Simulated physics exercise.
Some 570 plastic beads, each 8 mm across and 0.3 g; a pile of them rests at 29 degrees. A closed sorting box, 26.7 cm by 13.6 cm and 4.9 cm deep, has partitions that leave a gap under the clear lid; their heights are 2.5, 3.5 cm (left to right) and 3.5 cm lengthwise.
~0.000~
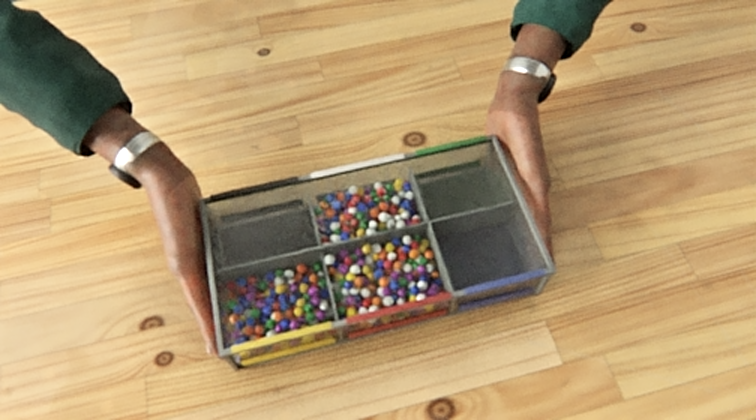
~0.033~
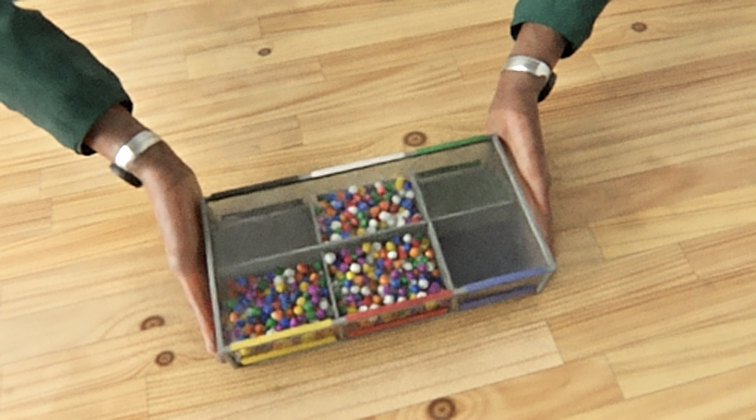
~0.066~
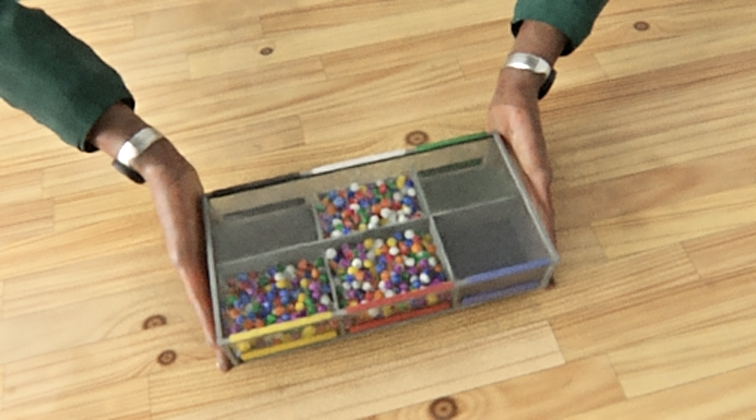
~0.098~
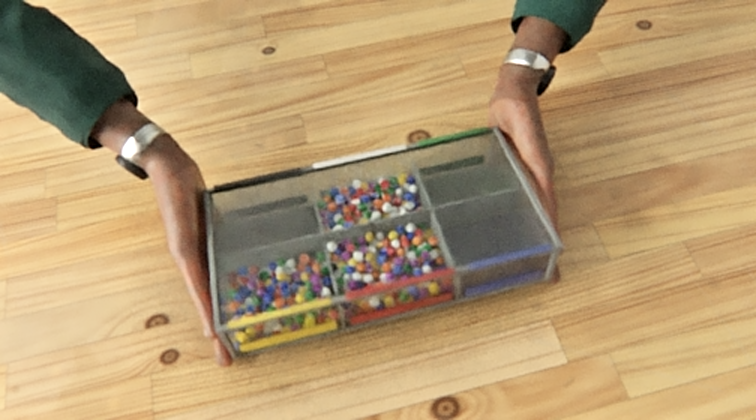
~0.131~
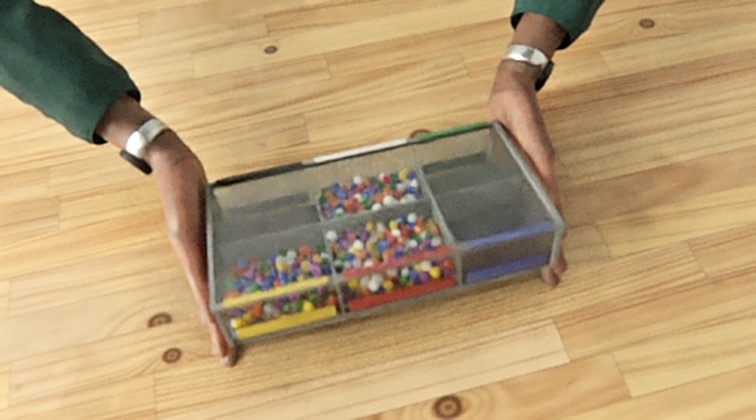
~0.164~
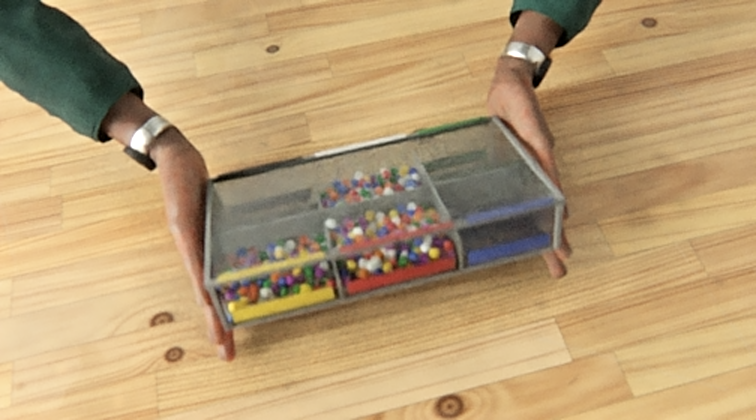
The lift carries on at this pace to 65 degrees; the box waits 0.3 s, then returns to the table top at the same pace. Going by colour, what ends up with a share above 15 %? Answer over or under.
Red: Over, blue: Under, green: Under, yellow: Over, white: Over, black: Under.
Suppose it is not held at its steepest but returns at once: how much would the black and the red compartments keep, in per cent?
In that case black 5; red 35.
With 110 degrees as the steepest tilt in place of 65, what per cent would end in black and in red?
In that case black 10, red 30.
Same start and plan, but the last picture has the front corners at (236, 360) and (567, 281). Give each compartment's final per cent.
Red 45, blue 0, green 0, yellow 25, white 30, black 0.
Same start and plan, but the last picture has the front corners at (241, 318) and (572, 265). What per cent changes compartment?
It would be near 15 per cent.
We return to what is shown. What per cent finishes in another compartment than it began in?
Roughly 10 per cent.
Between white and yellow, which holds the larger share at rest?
The white compartment.
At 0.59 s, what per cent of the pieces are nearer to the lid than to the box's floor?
Roughly 20 per cent.
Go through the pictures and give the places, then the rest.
Box tilt 0 degrees, front corners at (224, 350) and (549, 269); red 40 %, yellow 25 %, white 35 %, in the first picture.
Box tilt 1 degrees, front corners at (224, 348) and (550, 267), in the second picture.
Box tilt 4 degrees, front corners at (223, 340) and (553, 259), lowest corner left back, in the third picture.
Box tilt 9 degrees, front corners at (221, 327) and (556, 245), lowest corner left back, in the fourth picture.
Box tilt 16 degrees, front corners at (216, 307) and (558, 224), lowest corner left back, in the fifth picture.
Box tilt 24 degrees, front corners at (211, 282) and (558, 200), lowest corner left back; red 40 %, yellow 25 %, white 35 %. The box's pace is about 230 degrees a second, in the sixth picture.
Then, at 0.59 s, tilt 65 degrees; red 35 %, yellow 25 %, white 35 %, black 5 %.
After 0.87 s, tilt 41 degrees; red 35 %, yellow 20 %, white 40 %, black 5 %.
Then, at 1.26 s, tilt 0 degrees; red 35 %, yellow 20 %, white 40 %, black 5 %.
By 1.7 s all is still; red 35 %, blue 0 %, green 0 %, yellow 20 %, white 40 %, black 5 %.
